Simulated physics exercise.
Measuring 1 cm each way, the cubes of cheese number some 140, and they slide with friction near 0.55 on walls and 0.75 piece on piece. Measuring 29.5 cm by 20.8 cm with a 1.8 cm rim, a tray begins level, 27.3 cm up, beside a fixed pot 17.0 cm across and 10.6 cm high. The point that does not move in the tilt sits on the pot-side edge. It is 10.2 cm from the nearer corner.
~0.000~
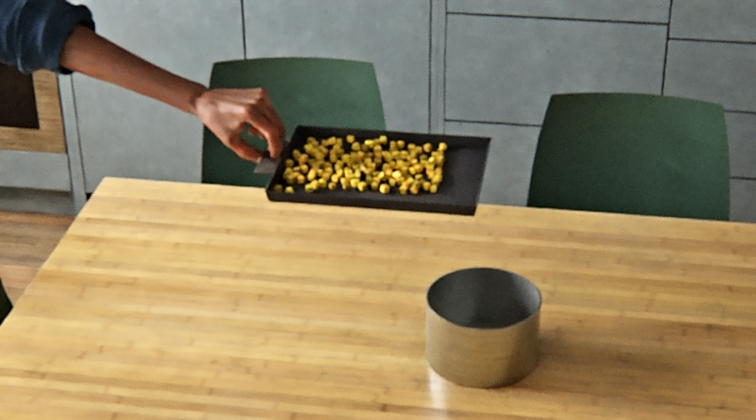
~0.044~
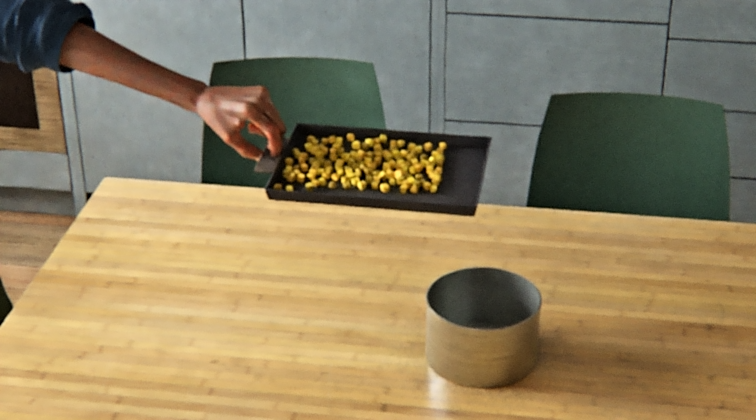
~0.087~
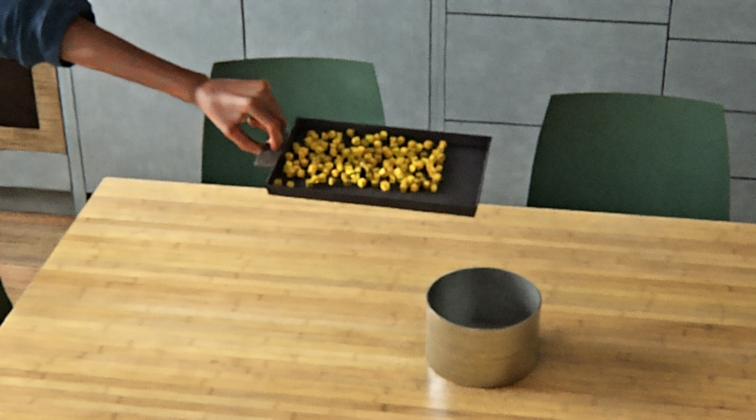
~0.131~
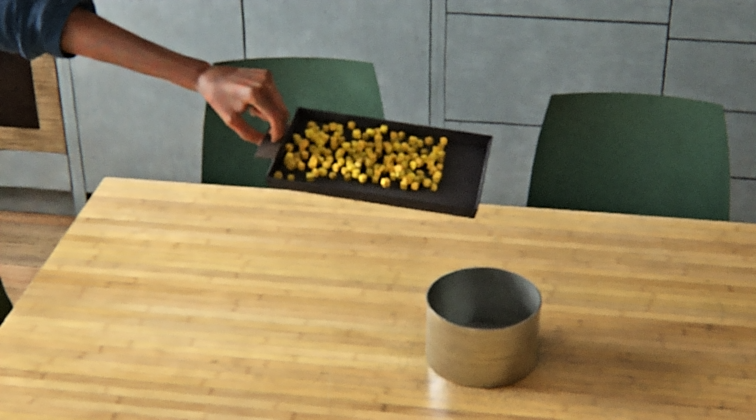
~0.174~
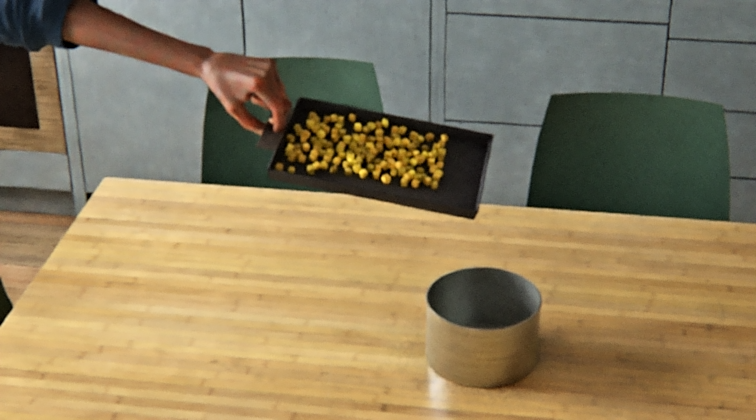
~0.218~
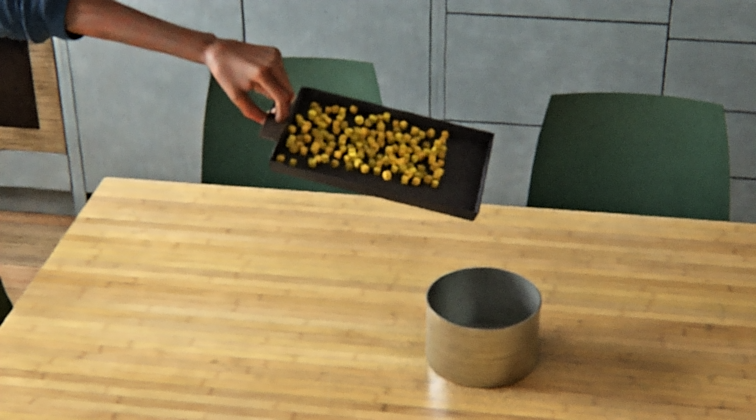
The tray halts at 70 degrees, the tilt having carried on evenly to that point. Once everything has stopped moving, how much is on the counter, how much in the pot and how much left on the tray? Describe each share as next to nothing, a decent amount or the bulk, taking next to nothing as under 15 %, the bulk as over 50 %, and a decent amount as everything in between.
Counter - a decent amount; pot - a decent amount; left on the tray - a decent amount.
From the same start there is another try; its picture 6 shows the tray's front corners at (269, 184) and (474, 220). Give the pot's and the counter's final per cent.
That works out as pot 35 and counter 35.
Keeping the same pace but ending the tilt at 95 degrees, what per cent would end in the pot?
It would land at about 65 percent.
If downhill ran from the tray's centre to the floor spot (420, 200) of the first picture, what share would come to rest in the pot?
Something like 35 per cent of the pieces.
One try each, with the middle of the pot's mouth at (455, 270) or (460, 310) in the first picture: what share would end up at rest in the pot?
Estimates: 0 in a hundred and 30 in a hundred.
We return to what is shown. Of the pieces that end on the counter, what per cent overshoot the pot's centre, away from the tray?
Estimate: Roughly 90 per cent of the pieces.
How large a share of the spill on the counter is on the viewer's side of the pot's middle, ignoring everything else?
80 %.
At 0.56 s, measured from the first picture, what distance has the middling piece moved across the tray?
About 2 cm.
After 0.56 s, tilt 40 degrees; the tray holds 100 %, the pot 0 %.
Then, at 0.79 s, tilt 59 degrees; the tray holds 95 %, the pot 0 %.
After 1.14 s, tilt 70 degrees; the tray holds 30 %, the pot 30 %.
At rest (2.4 s), counter 35 %, pot 40 %, tray 25 %.
